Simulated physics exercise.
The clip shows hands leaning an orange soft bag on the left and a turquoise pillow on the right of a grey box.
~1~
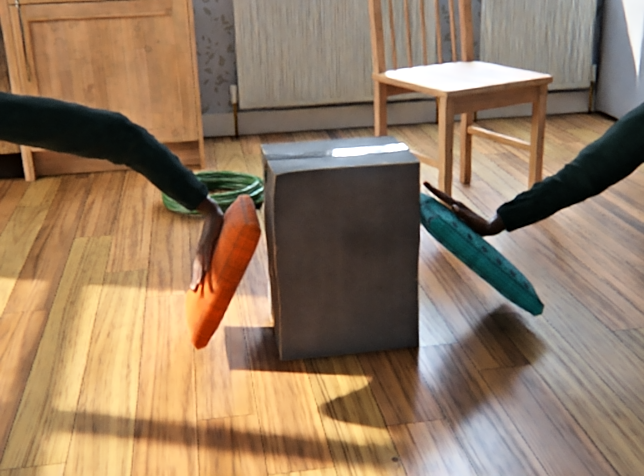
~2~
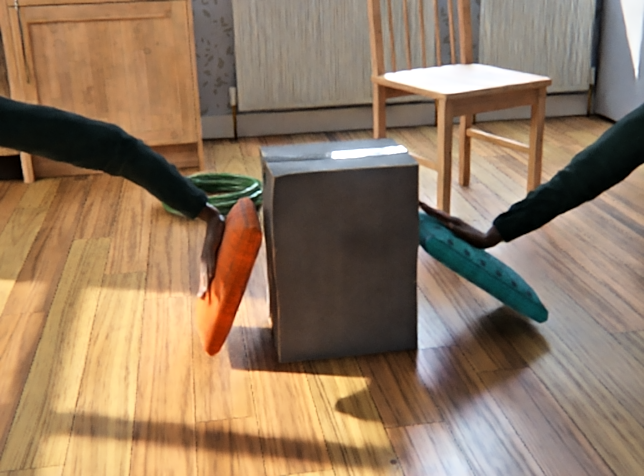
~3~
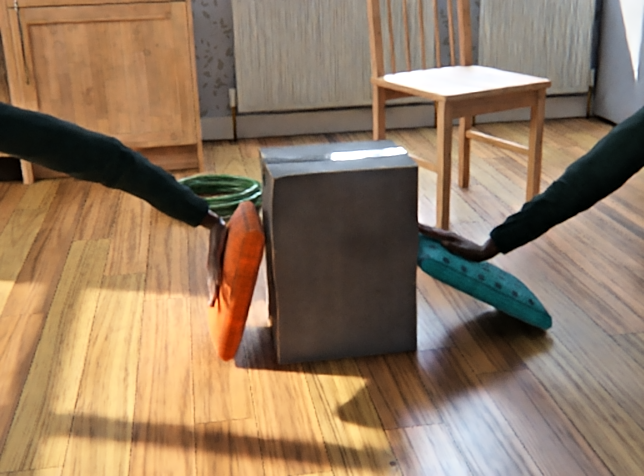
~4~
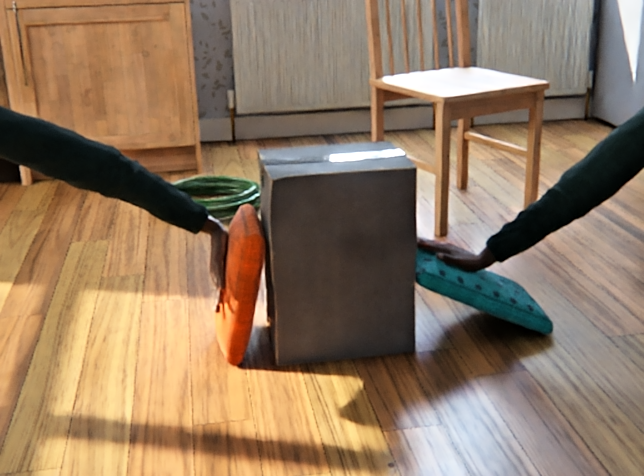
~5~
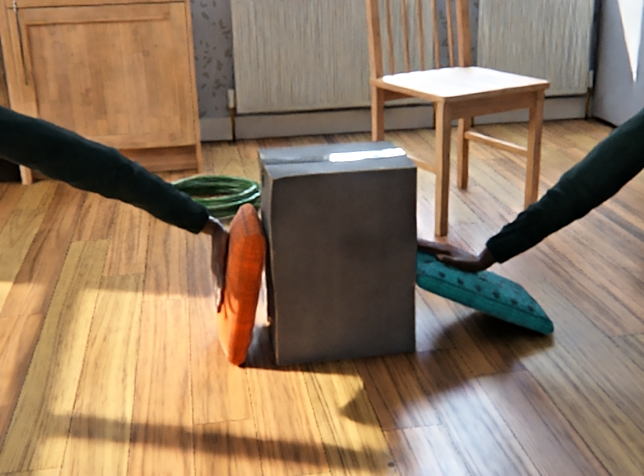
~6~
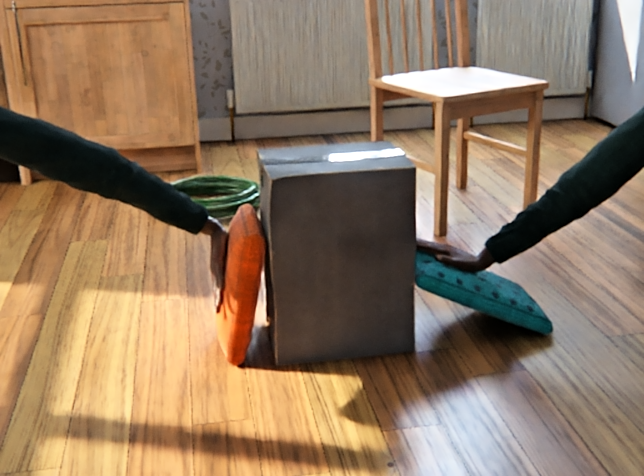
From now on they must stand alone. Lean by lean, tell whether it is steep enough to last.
The orange soft bag lasts, still upright; the turquoise pillow does not last and slips.
Then, 0.20 s after the last picture, soft bag leaning near (241, 283); pillow slipping down near (476, 301).
Then, 0.36 s after the last picture, soft bag leaning near (241, 284); pillow flat on the floor near (476, 308).
At rest, soft bag leaning near (241, 283); pillow flat on the floor near (476, 309). The orange soft bag remains propped up and the turquoise pillow slips and lies down.
